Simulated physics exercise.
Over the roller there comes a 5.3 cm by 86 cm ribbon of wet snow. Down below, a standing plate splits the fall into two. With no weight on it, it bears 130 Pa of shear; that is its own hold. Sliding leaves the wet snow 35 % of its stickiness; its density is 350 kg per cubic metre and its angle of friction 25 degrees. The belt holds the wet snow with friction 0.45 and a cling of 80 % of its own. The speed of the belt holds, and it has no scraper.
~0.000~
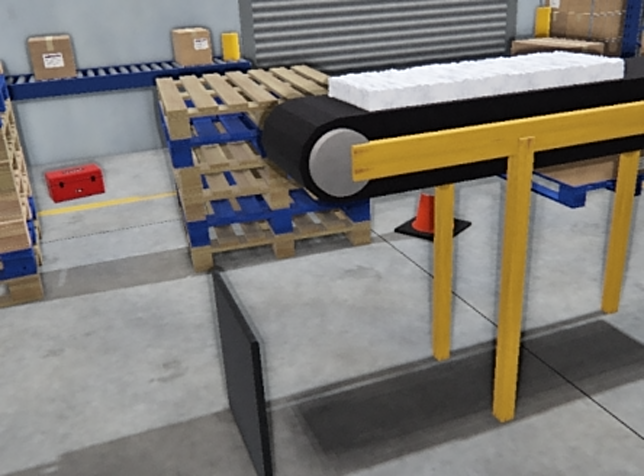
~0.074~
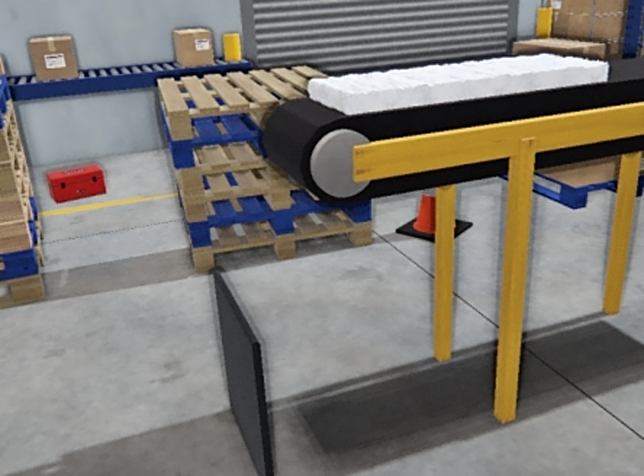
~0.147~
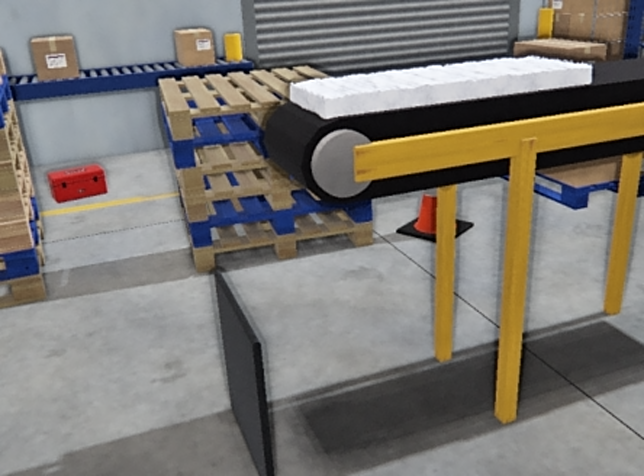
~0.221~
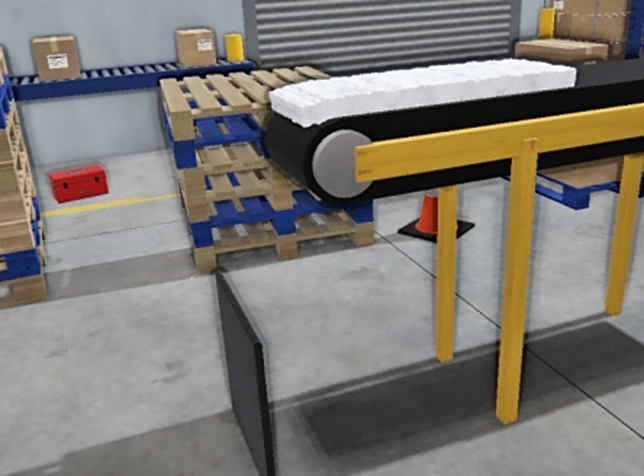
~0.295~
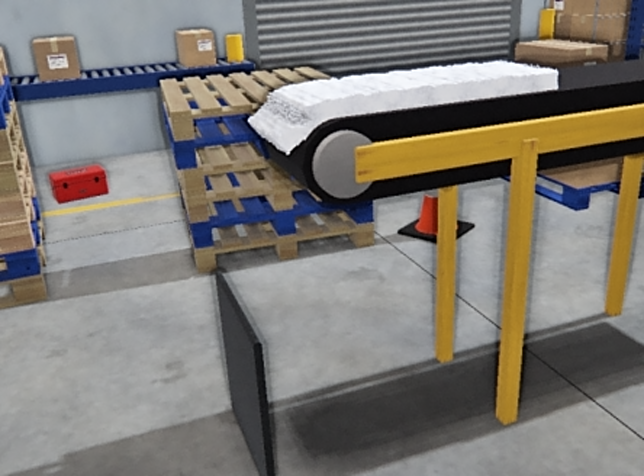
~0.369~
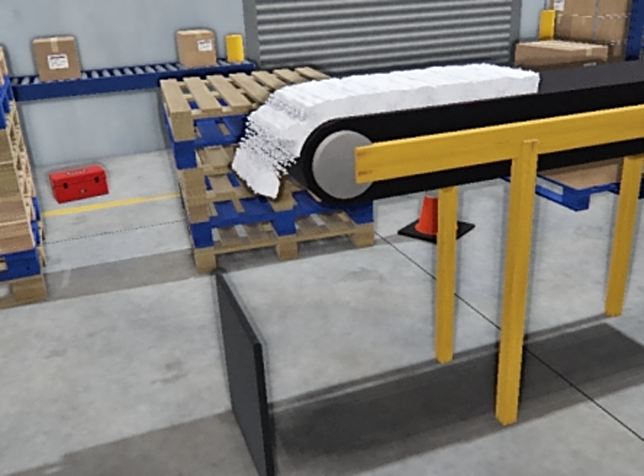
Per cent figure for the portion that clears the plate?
Close to 70 percent.
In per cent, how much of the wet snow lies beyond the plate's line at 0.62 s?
About 16 per cent.
After 0.62 s, 16 % is beyond the plate's line.
After 0.92 s, 36 % is beyond the plate's line.
After 1.22 s, 58 % is beyond the plate's line.
After 1.51 s, 70 % is beyond the plate's line.
After 2.74 s, 70 % is beyond the plate's line.
